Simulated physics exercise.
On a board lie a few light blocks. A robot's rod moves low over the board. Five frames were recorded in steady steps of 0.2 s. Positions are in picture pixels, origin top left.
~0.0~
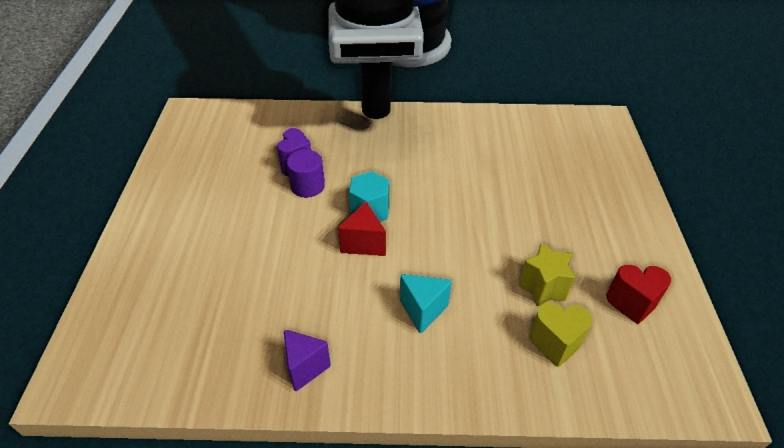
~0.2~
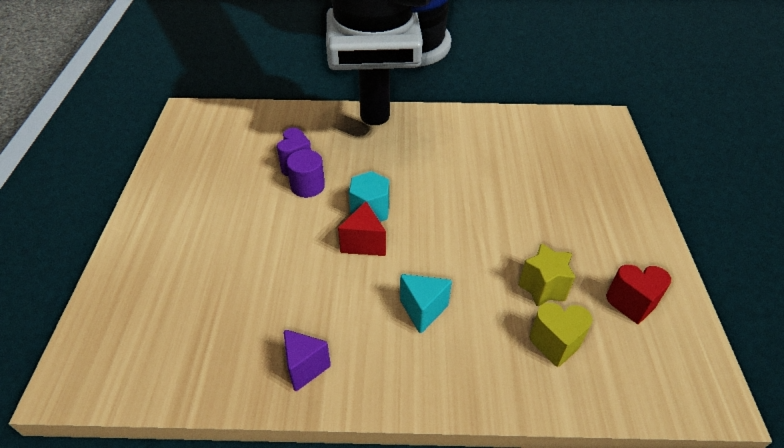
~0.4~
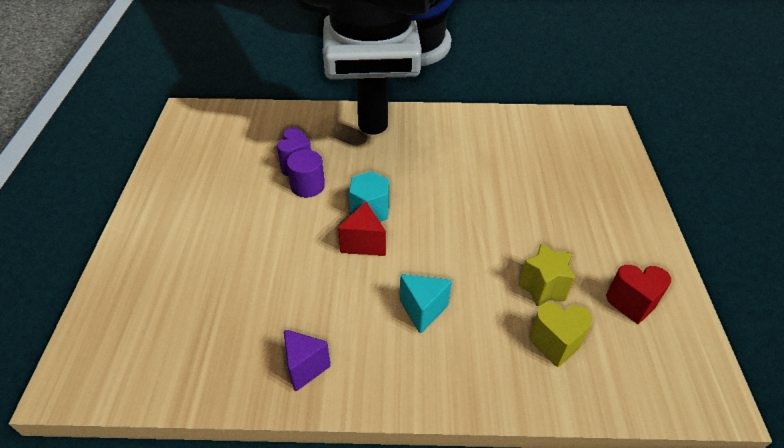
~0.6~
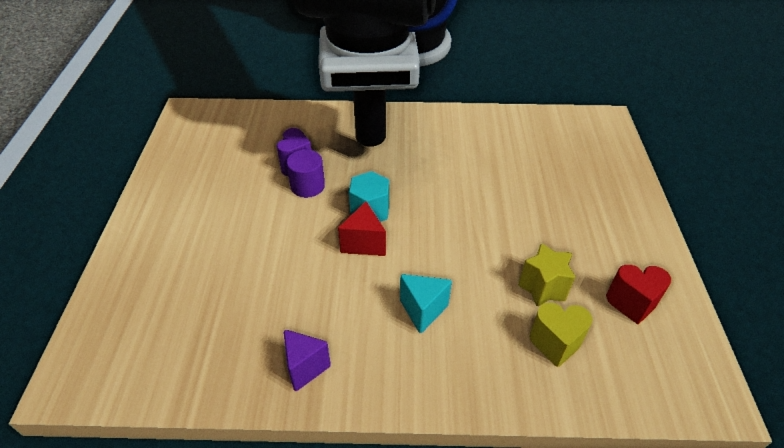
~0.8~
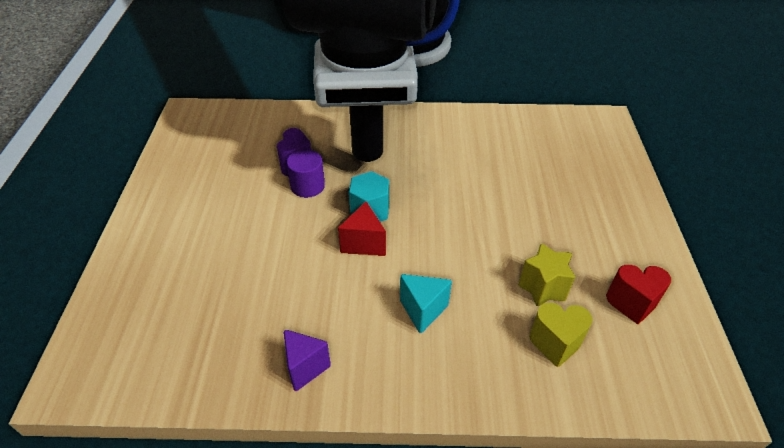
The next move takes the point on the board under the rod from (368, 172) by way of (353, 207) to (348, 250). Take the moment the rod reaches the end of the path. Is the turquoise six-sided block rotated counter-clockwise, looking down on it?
Yes.
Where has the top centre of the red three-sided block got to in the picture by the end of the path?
It is at (370, 248).
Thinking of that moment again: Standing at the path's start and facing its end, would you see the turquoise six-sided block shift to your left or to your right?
Pushed left.
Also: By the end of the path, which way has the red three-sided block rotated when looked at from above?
Turns clockwise.
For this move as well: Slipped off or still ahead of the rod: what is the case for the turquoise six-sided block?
By then it is beside or behind the rod.
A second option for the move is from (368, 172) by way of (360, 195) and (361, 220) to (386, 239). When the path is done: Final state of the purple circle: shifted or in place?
The purple circle does not move.
What follows on the original path. One third of the way, rod (356, 177); red three-sided block (362, 225); turquoise six-sided block (371, 192).
Two thirds of the way, rod (349, 202); red three-sided block (364, 243), turned 35° clockwise; turquoise six-sided block (379, 212), turned 45° anticlockwise.
At the end, rod (346, 231); purple circle unmoved; red three-sided block (370, 248), turned 50° clockwise; turquoise six-sided block (385, 218), turned 60° anticlockwise.
